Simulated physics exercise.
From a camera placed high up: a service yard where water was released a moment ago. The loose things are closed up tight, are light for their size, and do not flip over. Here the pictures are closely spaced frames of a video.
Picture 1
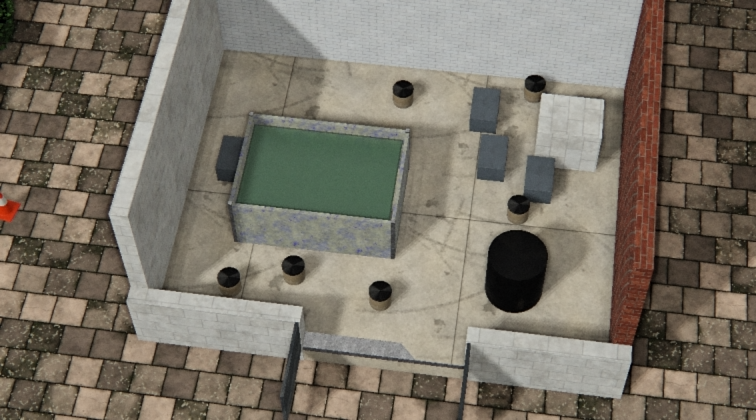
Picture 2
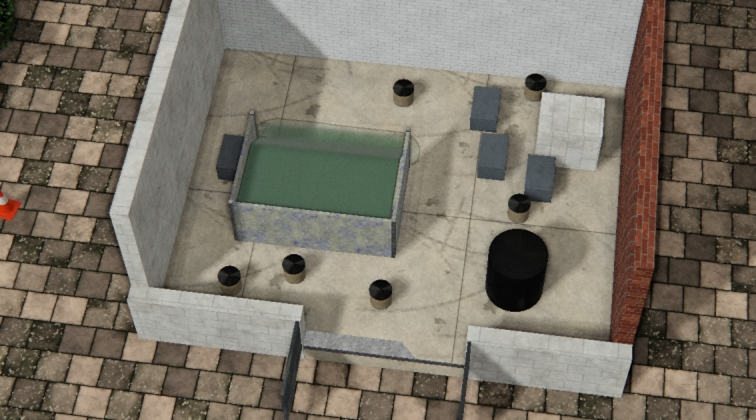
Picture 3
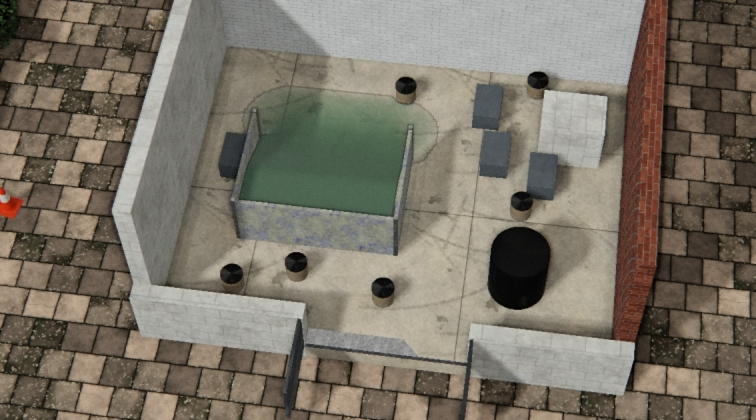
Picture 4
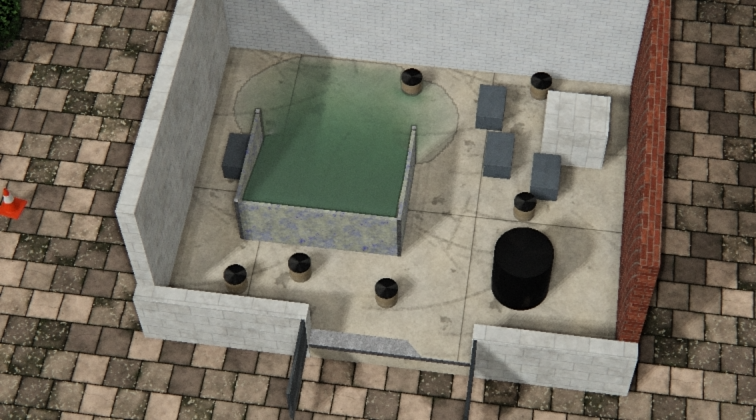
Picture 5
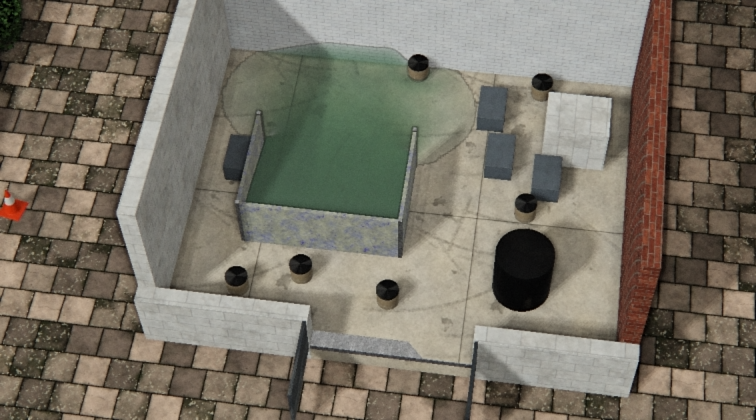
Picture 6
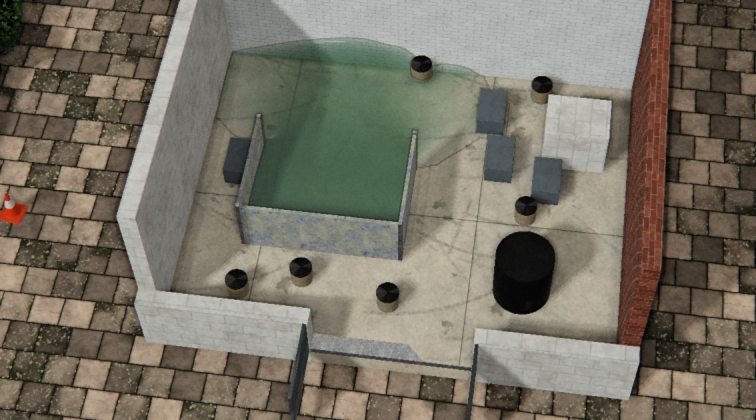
We see a walled yard from above as the far side of a rectangular tank opens and green water spreads across the paving to the back wall, nudging one pail slightly right while the other objects stay put.
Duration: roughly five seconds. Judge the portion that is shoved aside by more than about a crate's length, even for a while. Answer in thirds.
Two thirds or more.
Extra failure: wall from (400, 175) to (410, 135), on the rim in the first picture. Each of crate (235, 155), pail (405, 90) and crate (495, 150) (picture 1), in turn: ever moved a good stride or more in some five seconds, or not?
In the order asked: Never gets that far, then goes the distance, then goes the distance.
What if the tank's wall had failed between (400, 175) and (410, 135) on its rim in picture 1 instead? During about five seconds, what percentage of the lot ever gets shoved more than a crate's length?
About 70 %.
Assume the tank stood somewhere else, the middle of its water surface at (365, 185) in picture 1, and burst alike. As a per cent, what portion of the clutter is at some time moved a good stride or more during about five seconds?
It works out near 90 %.
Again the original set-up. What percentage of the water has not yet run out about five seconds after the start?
98 %.
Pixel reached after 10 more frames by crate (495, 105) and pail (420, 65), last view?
The first should be near (524, 133), the second near (555, 104).
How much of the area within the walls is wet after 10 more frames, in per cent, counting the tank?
50 per cent.
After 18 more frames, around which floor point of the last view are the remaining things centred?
On the floor of the last picture, roughly (447, 262).
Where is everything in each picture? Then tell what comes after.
A pail at (403, 88), on the bottom; a pail at (519, 204), on the bottom; 0 of 10 have shifted, in the first picture.
A pail at (404, 87), on the bottom; a pail at (520, 203), on the bottom; 0 of 10 have shifted, in the second picture.
A pail at (406, 85), on the bottom; a pail at (522, 201) rests on the ground; 0 of 10 have shifted, in the third picture.
A pail at (412, 76), on the bottom, close to its start; a pail at (525, 201), on the bottom; 1 of 10 have shifted, in the fourth picture.
A pail at (419, 62) rests on the ground, a stride from its start; a pail at (526, 203), on the bottom; 1 of 10 have shifted, in the fifth picture.
A pail at (421, 63), afloat, a stride from its start; a pail at (527, 205), on the bottom; 1 of 10 have shifted, in the sixth picture.
A moment on, 1 of 10 are well off their spots; 1 afloat.
Next, 3 of 10 are well off their spots; 3 afloat.
Later, 8 of 10 are well off their spots; 2 afloat.
In the end, 10 of 10 are well off their spots, and 10 have been at some point; 9 afloat.
